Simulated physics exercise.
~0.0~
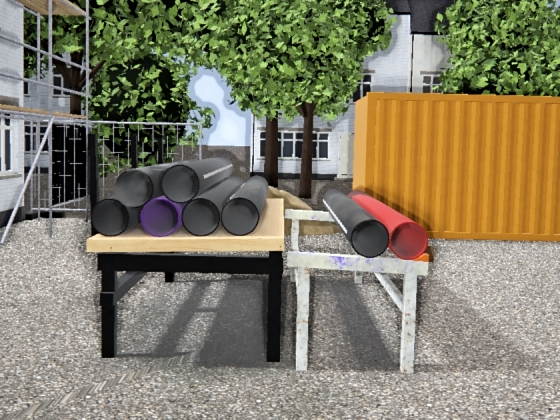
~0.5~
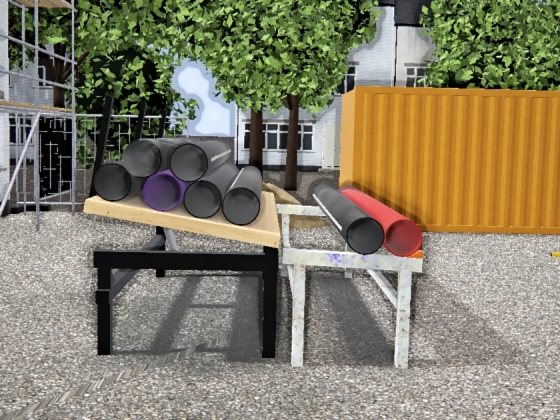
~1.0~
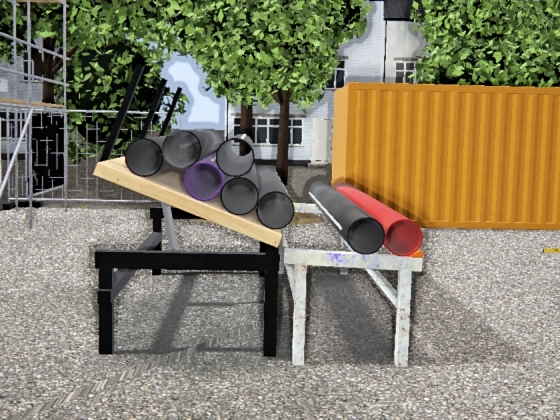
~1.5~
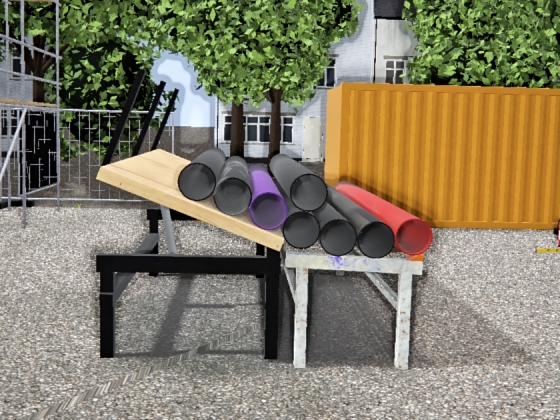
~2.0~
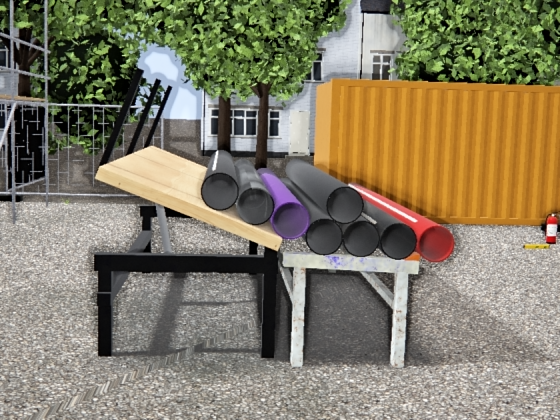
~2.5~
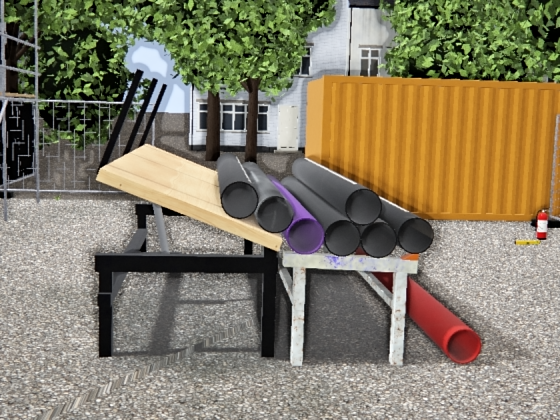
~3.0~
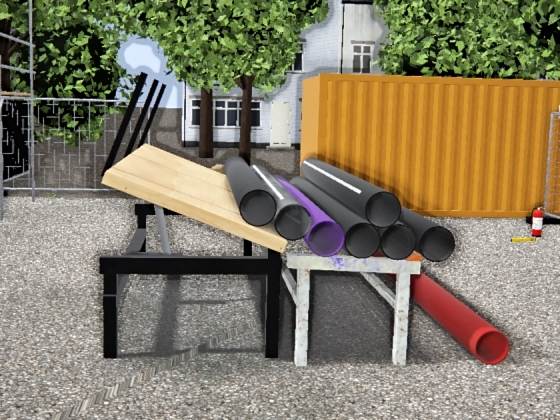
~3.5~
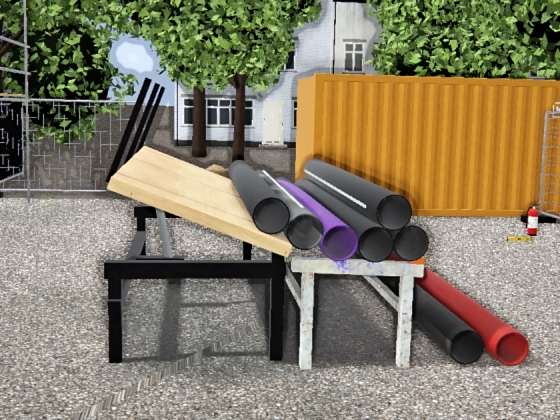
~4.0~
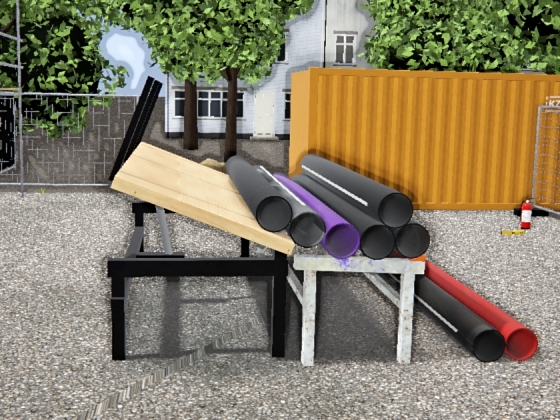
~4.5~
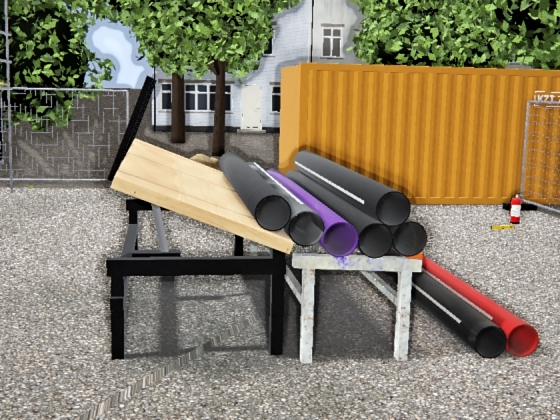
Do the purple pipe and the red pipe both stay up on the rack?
No, only the purple pipe ends up lying on the rack. The red one goes over the right end and finishes on the ground.
Pipes roll right down a tilting deck onto a rack, and two drop to the ground.
